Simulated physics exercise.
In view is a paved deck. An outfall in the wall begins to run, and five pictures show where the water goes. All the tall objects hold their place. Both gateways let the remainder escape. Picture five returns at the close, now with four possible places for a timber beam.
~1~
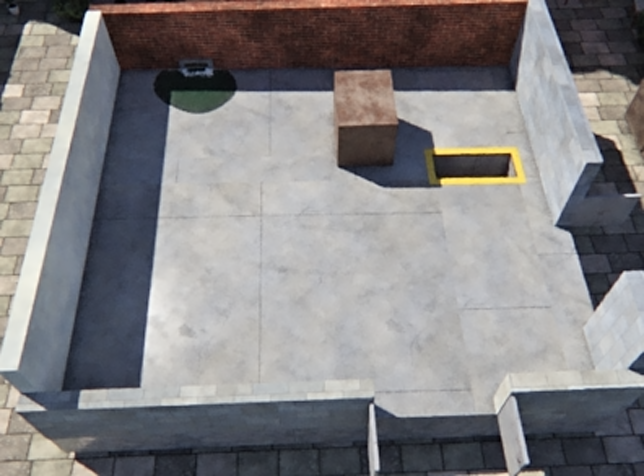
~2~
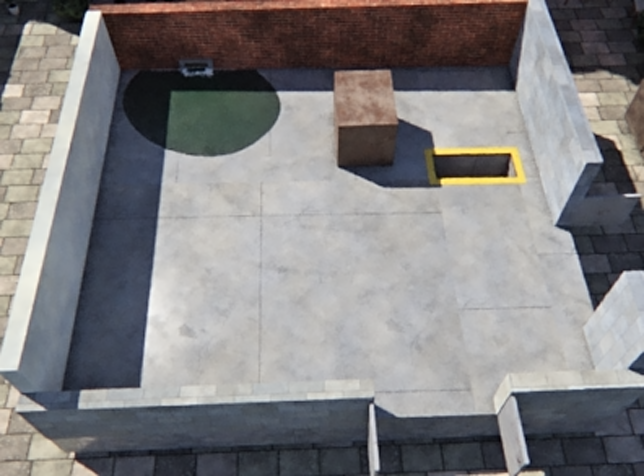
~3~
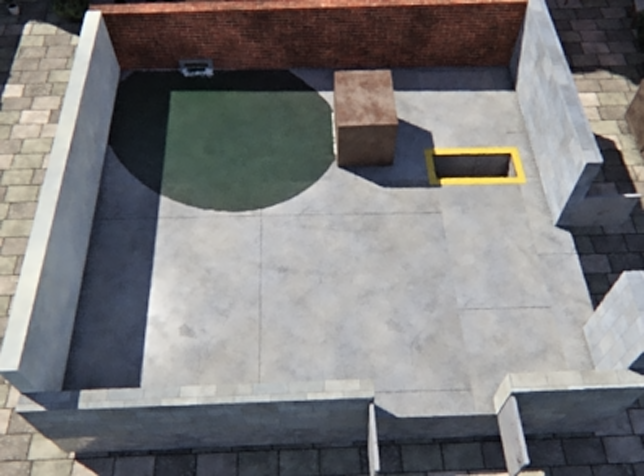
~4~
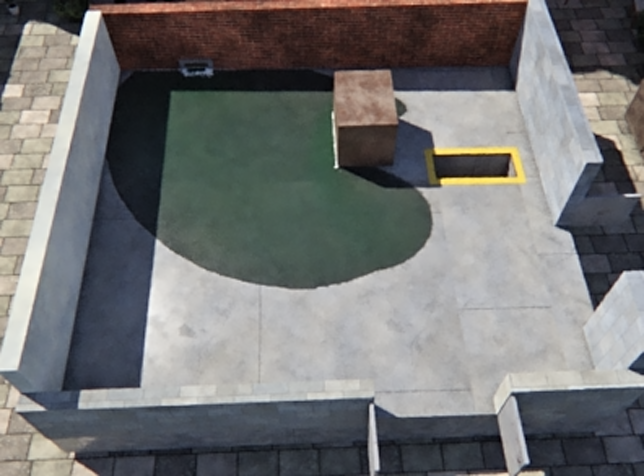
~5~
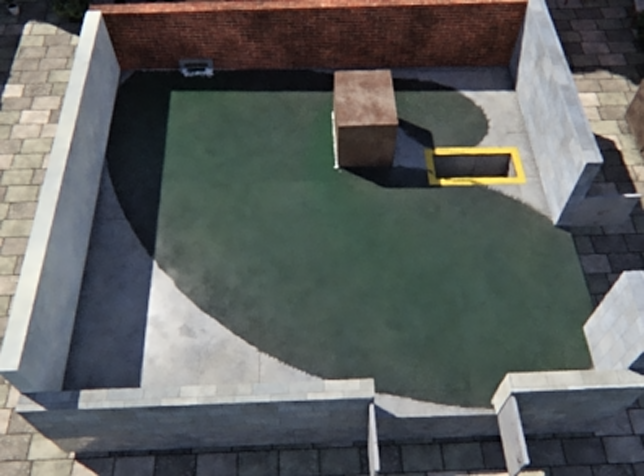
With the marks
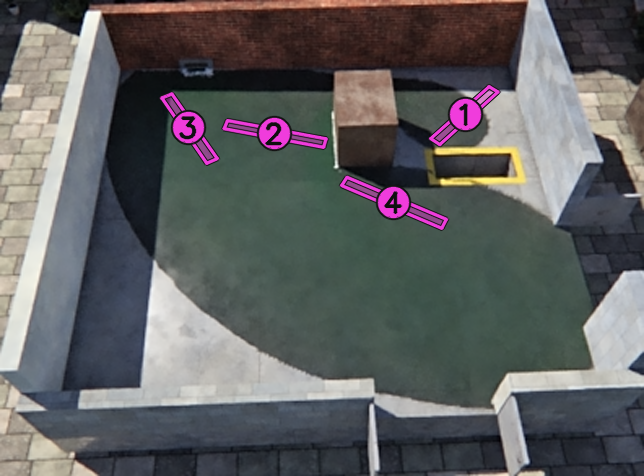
To begin with, a small patch of dark green water lies beneath an outfall at the back left of a walled, paved deck. It widens into a broad pool, reaches the brown block and wraps around it, then spreads across to the right side and front wall, while the yellow-edged drain stays dry.
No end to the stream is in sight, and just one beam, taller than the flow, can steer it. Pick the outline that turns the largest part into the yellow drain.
It is 2.
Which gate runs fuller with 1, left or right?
More leaves on the right.
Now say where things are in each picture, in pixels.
Outfall at (197, 65); yellow drain at (474, 166); open gate at (568, 274); open gate at (432, 399); water covers 3 % of the ground and shows as far out as (195, 107); yellow drain still dry.
Water covers 10 % of the ground and shows as far out as (198, 153); yellow drain still dry.
Water covers 22 % of the ground and shows as far out as (300, 188); yellow drain still dry.
Water covers 38 % of the ground and shows as far out as (419, 240); yellow drain still dry.
Water covers 68 % of the ground and shows as far out as (596, 314); yellow drain still dry.
On the marked copy, 1 from (435, 141) to (493, 89); 2 from (225, 124) to (324, 143); 3 from (166, 95) to (212, 160); 4 from (344, 181) to (444, 223).
Choosing 1, about 5 % of the stream runs into the yellow drain, about 95 % out by the gates.
Choosing 2, about 12 % of the stream runs into the yellow drain, about 88 % out by the gates.
Choosing 3, about 8 % of the stream runs into the yellow drain, about 92 % out by the gates.
Choosing 4, about 7 % of the stream runs into the yellow drain, about 93 % out by the gates.
